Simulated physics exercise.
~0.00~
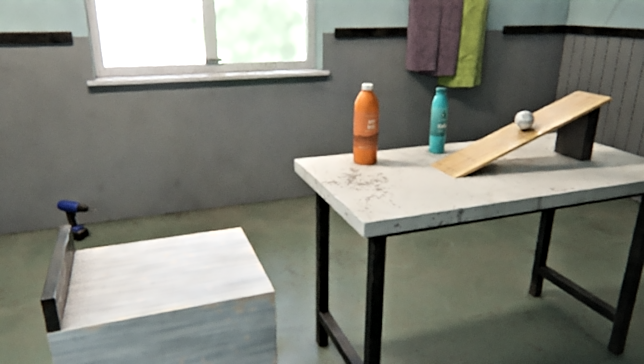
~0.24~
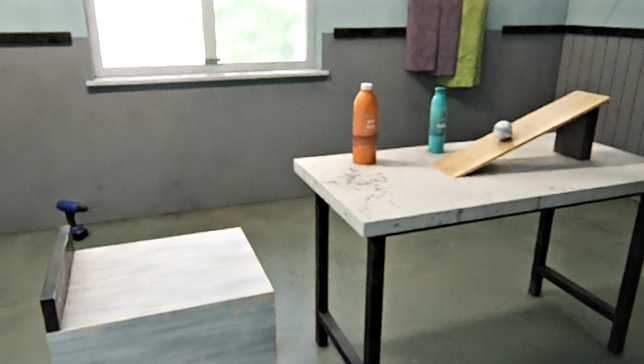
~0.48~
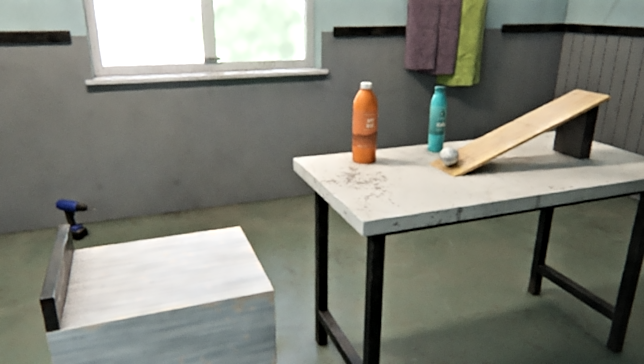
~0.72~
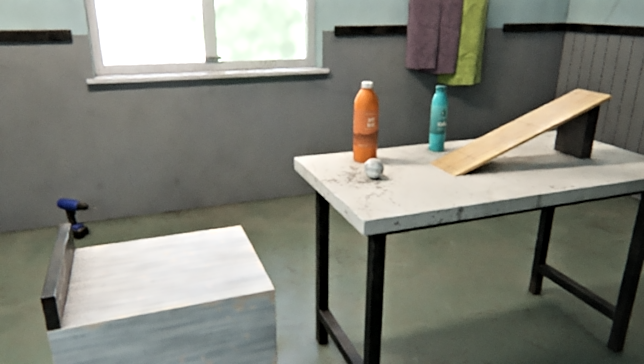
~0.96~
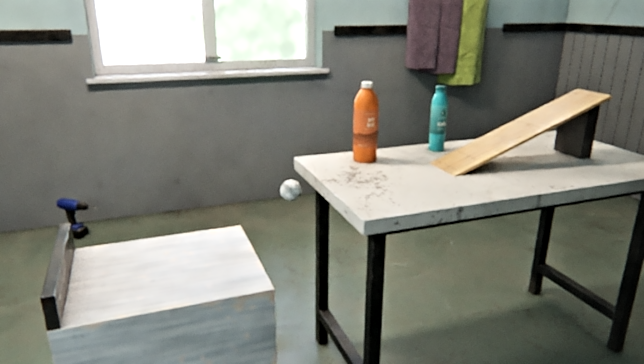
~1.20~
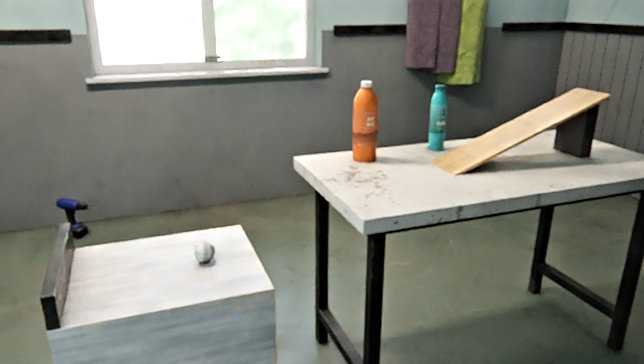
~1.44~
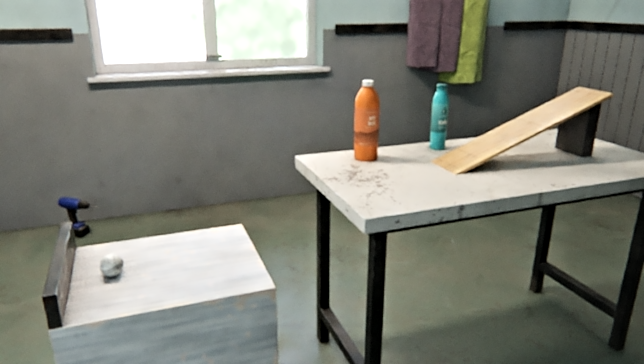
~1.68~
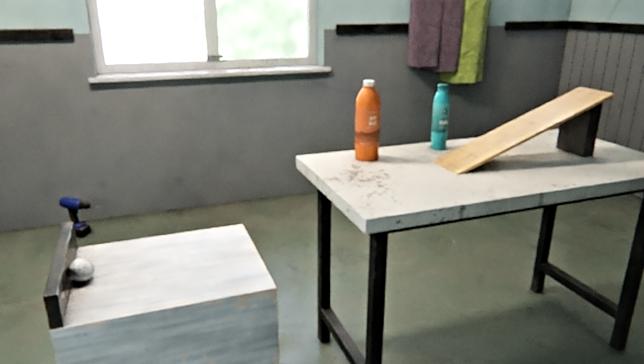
A white ball rolled down a wooden ramp and left across the table past an orange and a turquoise bottle, then flew off the edge over the gap, landed on the lower white cabinet, and rolled to the dark strip at its far end.
